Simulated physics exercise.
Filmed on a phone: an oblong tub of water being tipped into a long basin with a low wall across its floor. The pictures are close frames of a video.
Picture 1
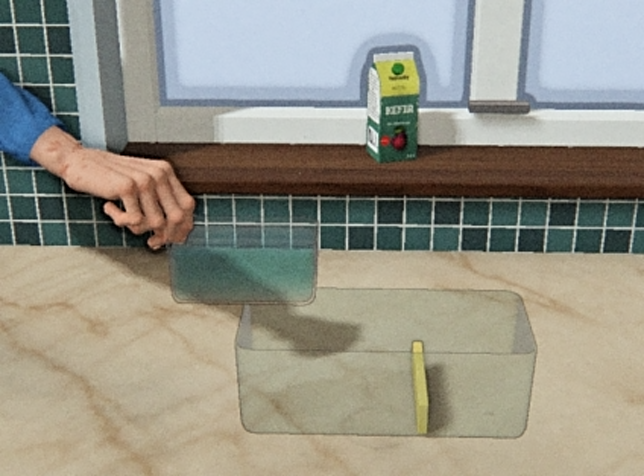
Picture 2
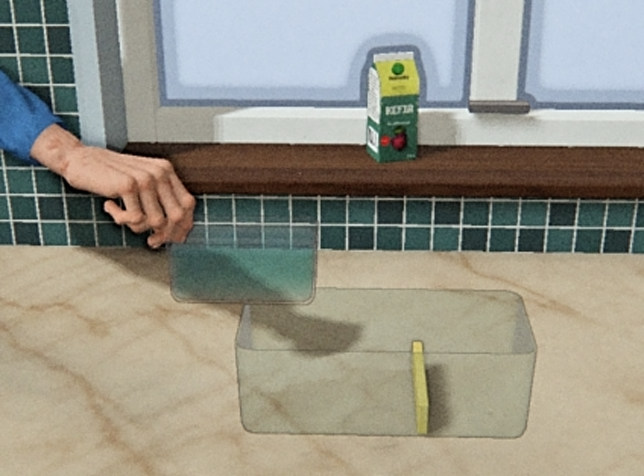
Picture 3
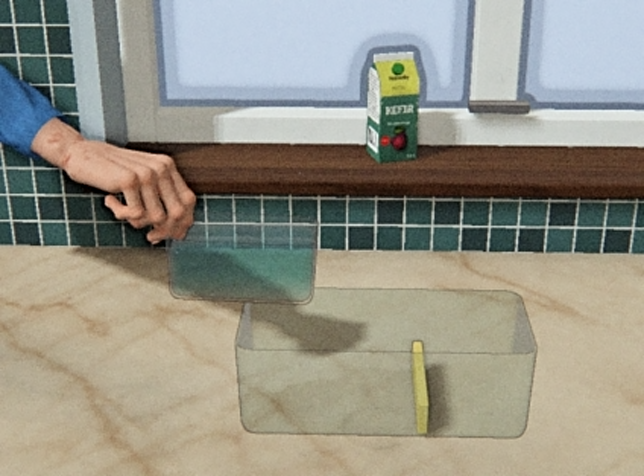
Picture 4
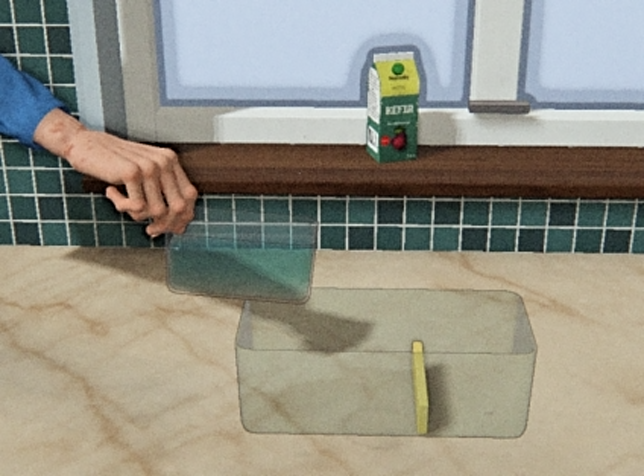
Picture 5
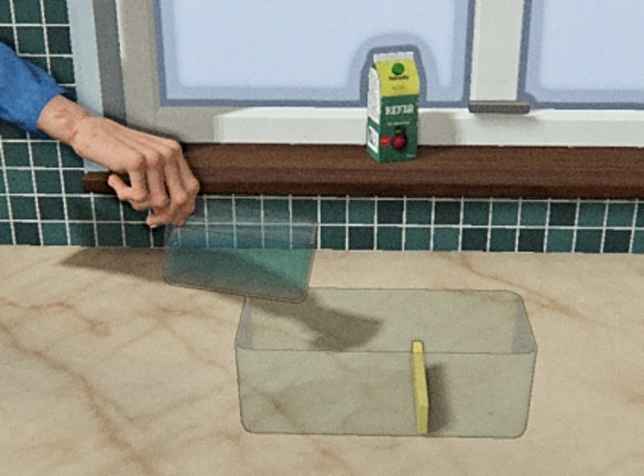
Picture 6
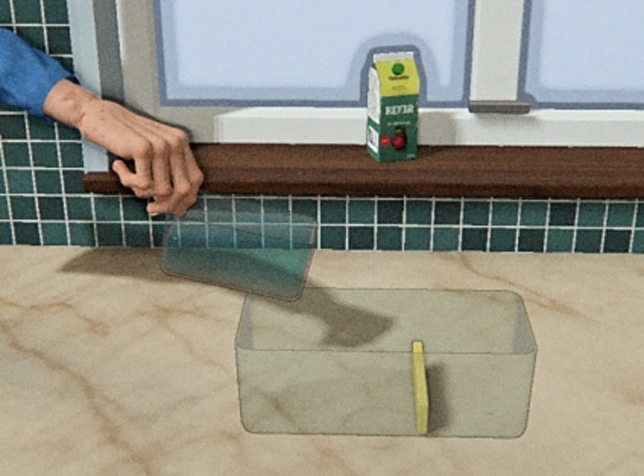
We see a hand in a blue sleeve holding a clear tub of bluish-green water above a long, empty basin with a low yellow wall inside, gradually tilting the tub slightly toward the right beneath a windowsill carton.
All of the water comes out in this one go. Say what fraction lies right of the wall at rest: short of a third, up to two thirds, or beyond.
In the end between a third and two thirds is right of the wall.
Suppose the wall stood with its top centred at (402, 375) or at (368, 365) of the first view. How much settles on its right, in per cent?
The first gives 65 %, the second 90 %.
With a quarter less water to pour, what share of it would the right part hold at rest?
Some 35 per cent.
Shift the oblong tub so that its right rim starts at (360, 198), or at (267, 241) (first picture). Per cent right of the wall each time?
First some 75, then 10 per cent.
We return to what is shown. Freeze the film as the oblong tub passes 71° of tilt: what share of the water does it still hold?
Close to 40 per cent.
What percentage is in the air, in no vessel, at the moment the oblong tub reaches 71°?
Close to 40 per cent.
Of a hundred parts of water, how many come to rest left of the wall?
Close to 50 per cent.
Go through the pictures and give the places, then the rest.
It leans 0°; its right rim is at (317, 233); the water meets the walls at (174, 237) and (316, 239); the long basin's rim runs from (242, 318) to (528, 322); the wall's top is at (420, 373), in the first picture.
It leans 1°; its right rim is at (317, 233); the water meets the walls at (175, 237) and (315, 239), in the second picture.
It leans 2°; its right rim is at (317, 233); the water meets the walls at (174, 236) and (315, 237), in the third picture.
It leans 5°; its right rim is at (317, 233); the water meets the walls at (173, 232) and (315, 234), in the fourth picture.
It leans 8°; its right rim is at (316, 233); the water meets the walls at (172, 227) and (315, 231), in the fifth picture.
It leans 13°; its right rim is at (316, 233); the water meets the walls at (171, 221) and (316, 227), in the sixth picture.
A moment on, the oblong tub is tipped part way and 40 per cent is still to pour, 19 is left of the wall and 0 right of it.
Next, the oblong tub is tipped right over and 5 per cent is still to pour, 35 is left of the wall and 51 right of it.
Then the oblong tub is tipped right over and 0 per cent is still to pour, 48 is left of the wall and 49 right of it.
Later the oblong tub is tipped right over and 0 per cent is still to pour, 48 is left of the wall and 49 right of it.
Finally, 48 per cent lies left of the wall, 49 right of it and 3 outside.
